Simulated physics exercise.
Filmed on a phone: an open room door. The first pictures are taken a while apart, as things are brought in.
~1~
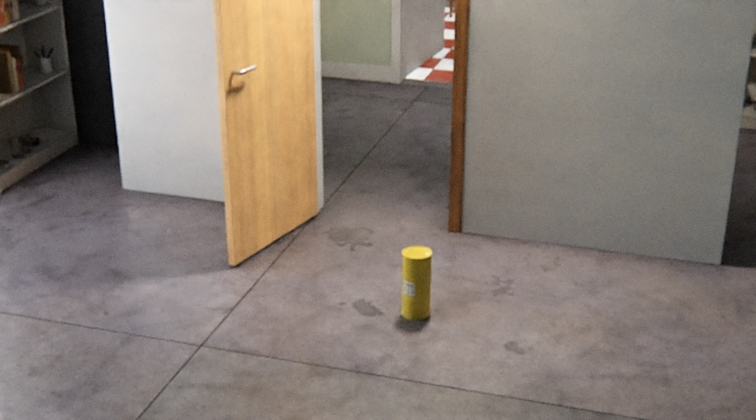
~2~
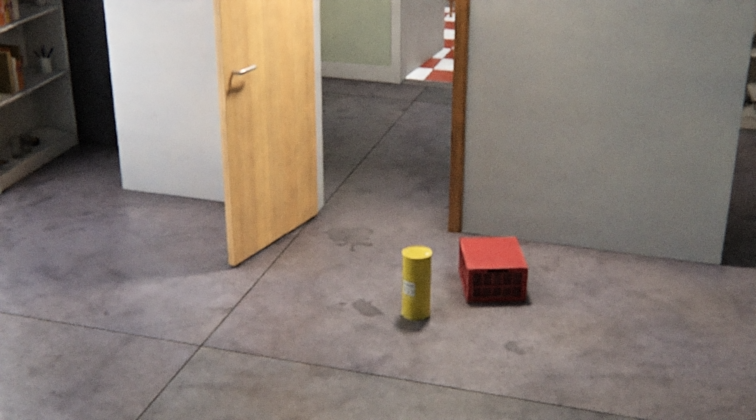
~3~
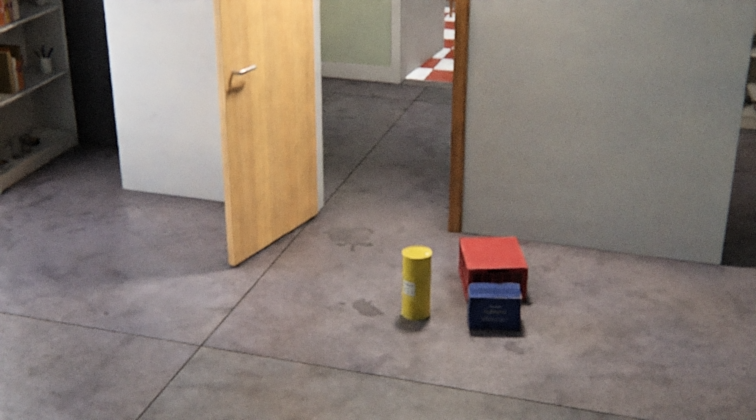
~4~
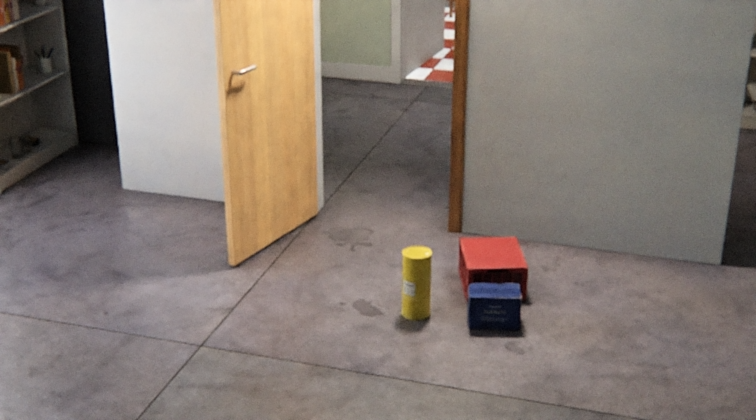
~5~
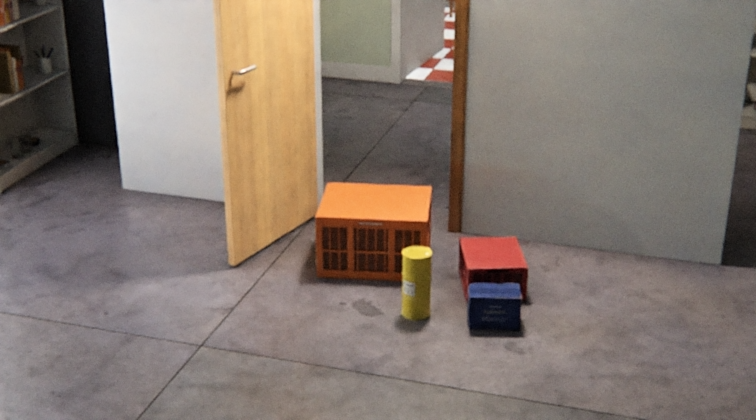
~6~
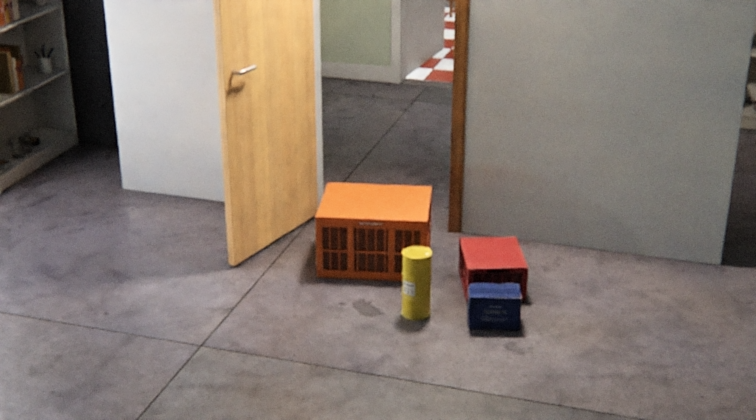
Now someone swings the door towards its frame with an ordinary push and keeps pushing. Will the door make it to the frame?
As it turns out, it stops short.
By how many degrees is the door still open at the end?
Some 70° open.
Then, 0.40 s on from there, door at 96°.
Then, 0.60 s on from there, door at 85°.
Then, 0.80 s on from there, door at 74°.
In the end, door at 71°; all 4 unmoved. At the end, from the last picture's camera, orange chest near (376, 231).
